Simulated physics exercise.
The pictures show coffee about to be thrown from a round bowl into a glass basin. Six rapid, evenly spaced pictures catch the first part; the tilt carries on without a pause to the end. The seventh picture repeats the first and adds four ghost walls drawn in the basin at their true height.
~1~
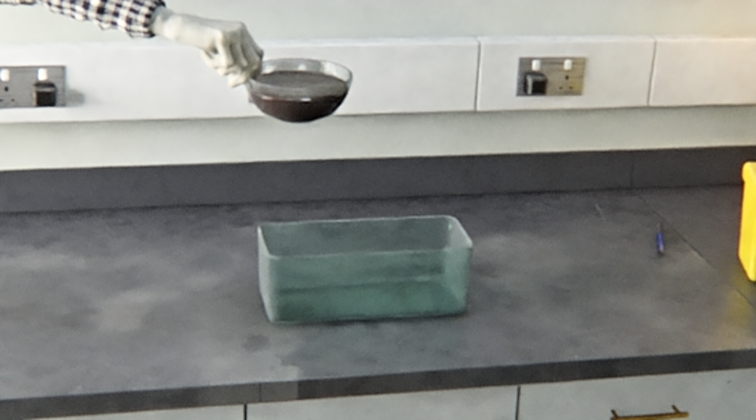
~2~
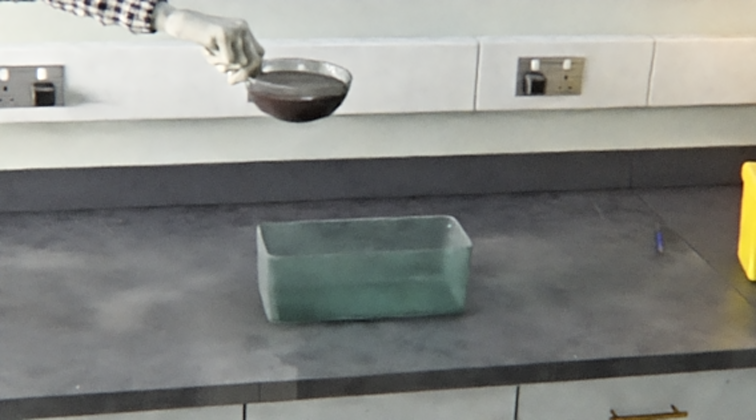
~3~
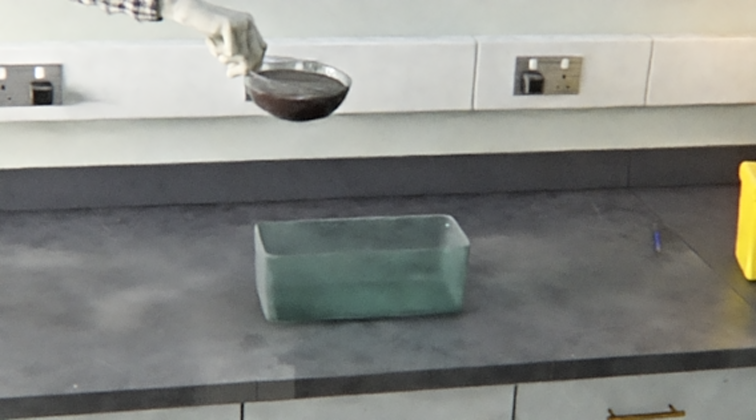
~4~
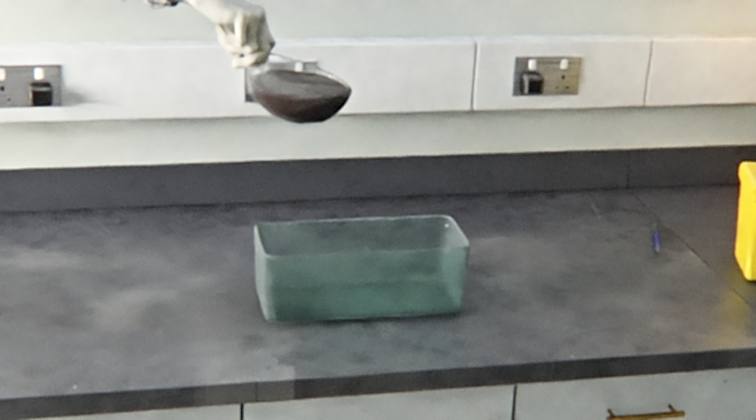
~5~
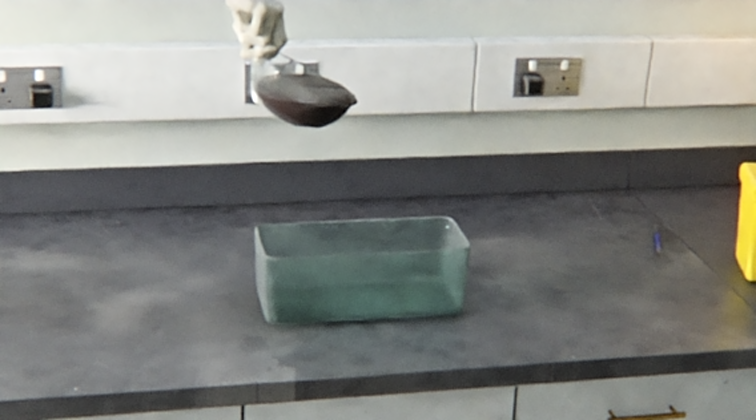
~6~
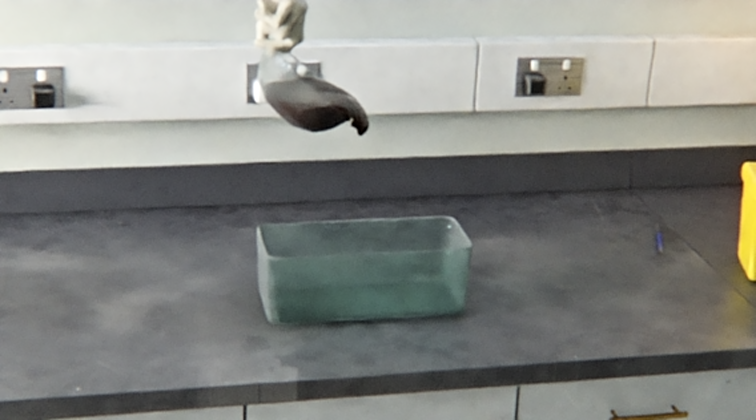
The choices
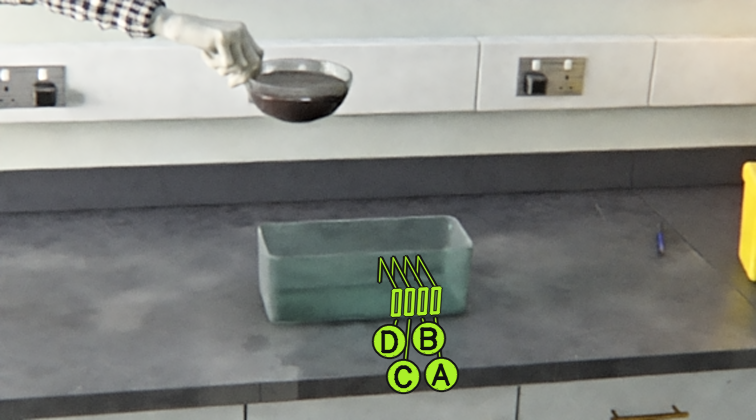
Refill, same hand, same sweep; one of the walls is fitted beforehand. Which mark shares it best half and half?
Choose D.
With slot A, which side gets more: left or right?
The left one.
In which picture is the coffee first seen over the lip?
Picture 5.
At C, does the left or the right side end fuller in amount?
More ends on the left.
On the marked copy, A at (435, 317); B at (422, 318); C at (409, 319); D at (396, 320).
For slot A, about 82 % ends left of the wall and 12 % right of it; 6 % is lost outside.
For slot B, about 85 % ends left of the wall and 9 % right of it; 6 % is lost outside.
For slot C, about 70 % ends left of the wall and 25 % right of it; 5 % is lost outside.
For slot D, about 52 % ends left of the wall and 44 % right of it; 4 % is lost outside.
